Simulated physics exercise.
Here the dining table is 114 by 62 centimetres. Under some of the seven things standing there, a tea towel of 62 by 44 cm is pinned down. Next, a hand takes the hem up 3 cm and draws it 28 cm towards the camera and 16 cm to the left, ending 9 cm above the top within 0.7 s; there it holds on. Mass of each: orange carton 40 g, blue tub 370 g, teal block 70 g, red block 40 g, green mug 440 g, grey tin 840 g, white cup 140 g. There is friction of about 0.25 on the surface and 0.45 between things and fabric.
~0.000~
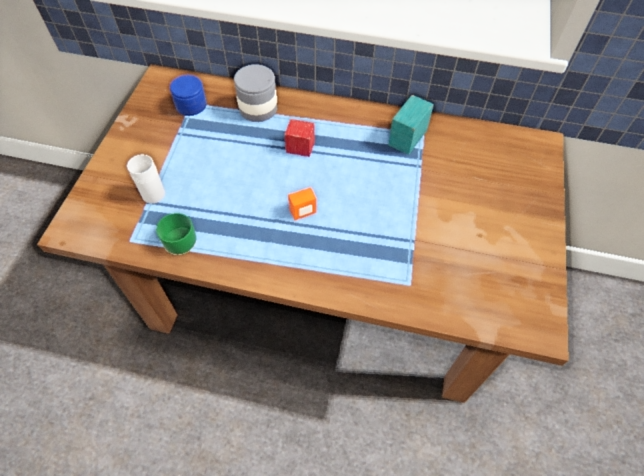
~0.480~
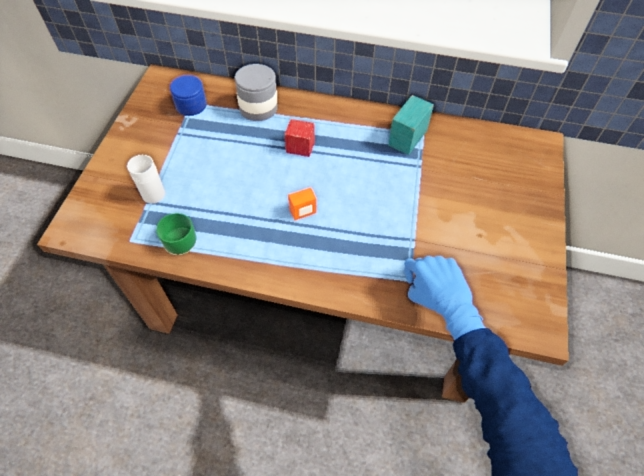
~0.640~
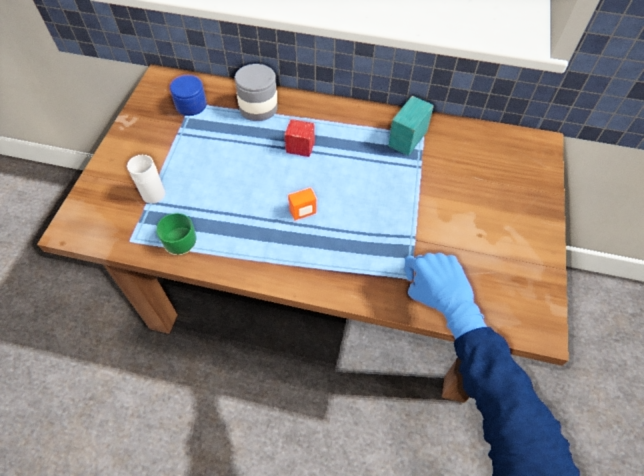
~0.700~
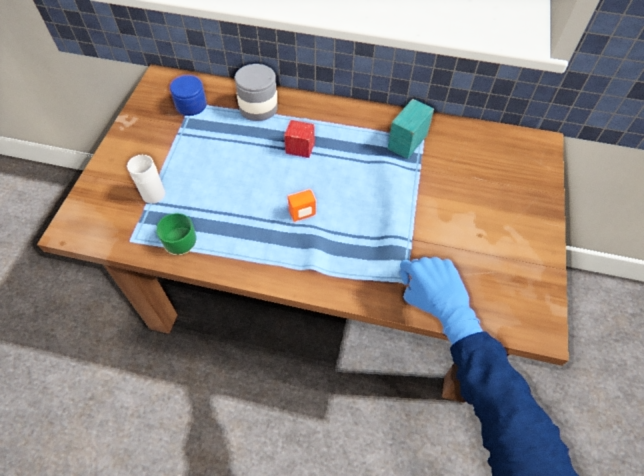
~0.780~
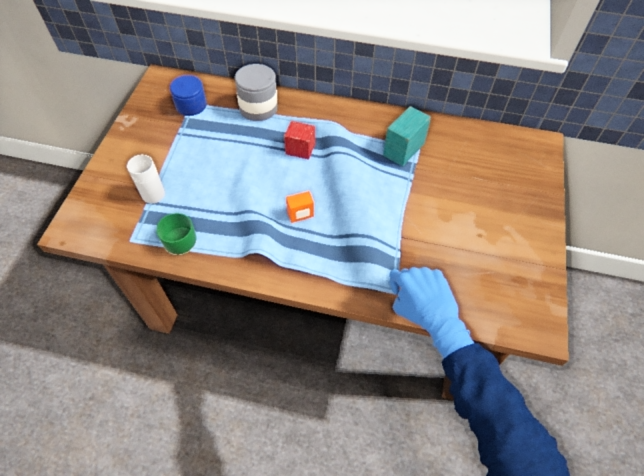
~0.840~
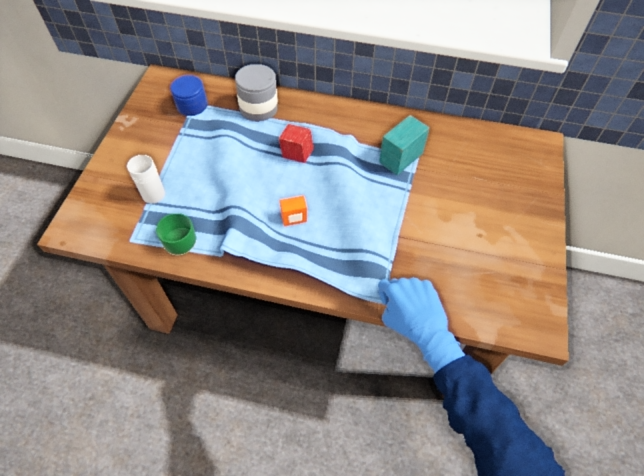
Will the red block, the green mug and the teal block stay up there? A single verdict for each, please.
In order: Red block: Aboard; green mug: Aboard; teal block: Aboard.
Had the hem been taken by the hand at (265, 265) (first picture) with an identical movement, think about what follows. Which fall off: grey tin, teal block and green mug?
Then: Grey tin stays on, teal block remains, green mug drops off.
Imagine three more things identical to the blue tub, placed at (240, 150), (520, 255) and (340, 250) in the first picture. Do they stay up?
Log, listed order - kept / kept / lost.
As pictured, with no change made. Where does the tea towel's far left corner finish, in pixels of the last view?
(247, 122).
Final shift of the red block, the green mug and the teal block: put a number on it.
Red block 20 cm, green mug 2 cm, teal block 35 cm.
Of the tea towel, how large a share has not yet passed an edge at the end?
Roughly 80%.
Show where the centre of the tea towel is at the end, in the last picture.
Roughly at (261, 245) in the last picture.
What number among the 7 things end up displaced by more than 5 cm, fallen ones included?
Count recorded: 3.
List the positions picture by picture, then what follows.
The first picture shows red block (300, 128); green mug (174, 227); teal block (413, 111); tea towel corners (130, 242) (410, 285).
The second picture shows tea towel corners (130, 242); grip (411, 282).
The third picture shows tea towel corners (130, 242); grip (411, 279).
The fourth picture shows teal block (413, 115); tea towel corners (130, 242); grip (407, 284).
The fifth picture shows orange carton (300, 199); teal block (409, 123); tea towel corners (130, 242); grip (397, 293).
The sixth picture shows red block (296, 134); green mug (174, 228); teal block (406, 132); tea towel corners (130, 242); grip (386, 304).
By 1.0 s, 95 % of the tea towel is still over the top; teal block 14 cm off its start, red block 7 cm off its start, orange carton 8 cm off its start.
By 1.1 s, 90 % of the tea towel is still over the top; teal block 23 cm off its start, red block 12 cm off its start, orange carton 13 cm off its start.
By 1.2 s, 85 % of the tea towel is still over the top; teal block 30 cm off its start at (404, 212), red block 17 cm off its start at (296, 184), orange carton 15 cm off its start at (265, 251).
By 1.3 s, 80 % of the tea towel is still over the top; teal block 34 cm off its start, red block 19 cm off its start, green mug 1 cm off its start.
By 2.9 s, 80 % of the tea towel is still over the top; teal block 34 cm off its start at (408, 228), red block 19 cm off its start at (300, 191), green mug 1 cm off its start at (173, 231), orange carton on its side, 13 cm off its start at (274, 251).
